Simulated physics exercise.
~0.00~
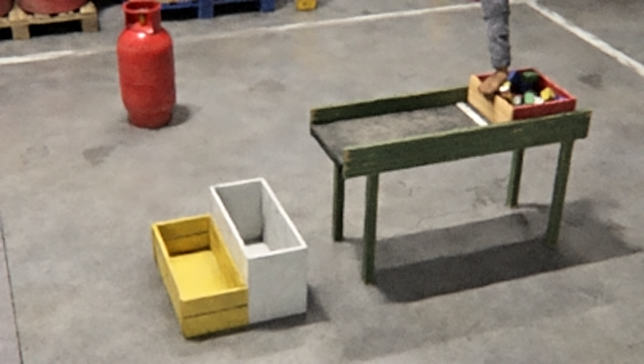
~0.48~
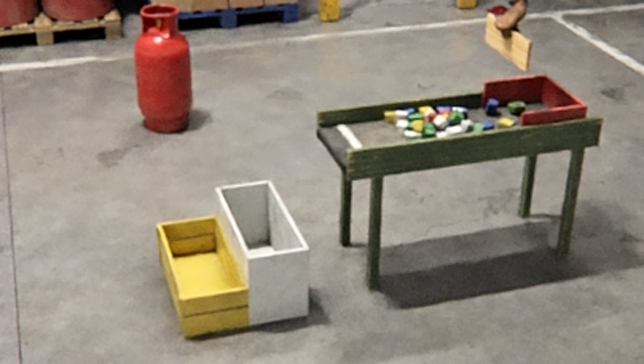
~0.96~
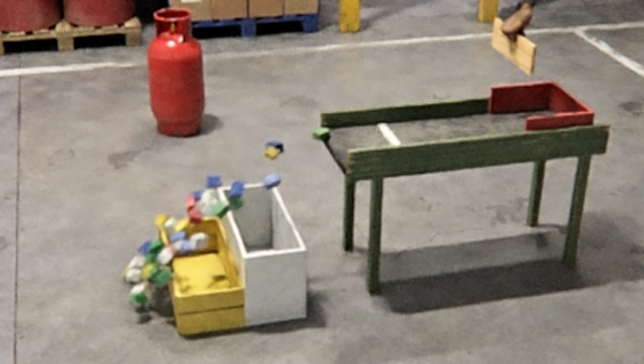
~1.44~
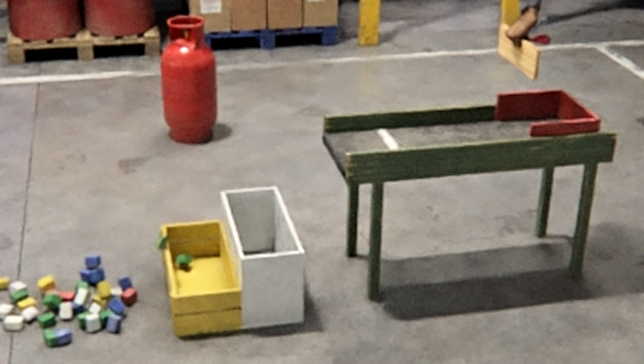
A hand reaches down to a red pen full of small coloured bricks at the right end of a green-sided table with a dark belt, seen from above on a grey concrete floor. A white tote and a yellow tub stand to the left, with a red gas cylinder behind. The hand lifts a wooden gate, and the loose bricks spread leftward along the belt. They fly off its left end, passing over the tote and tub. Most land scattered on the floor beyond the yellow tub, while green brick remains show inside it and the white tote looks empty.
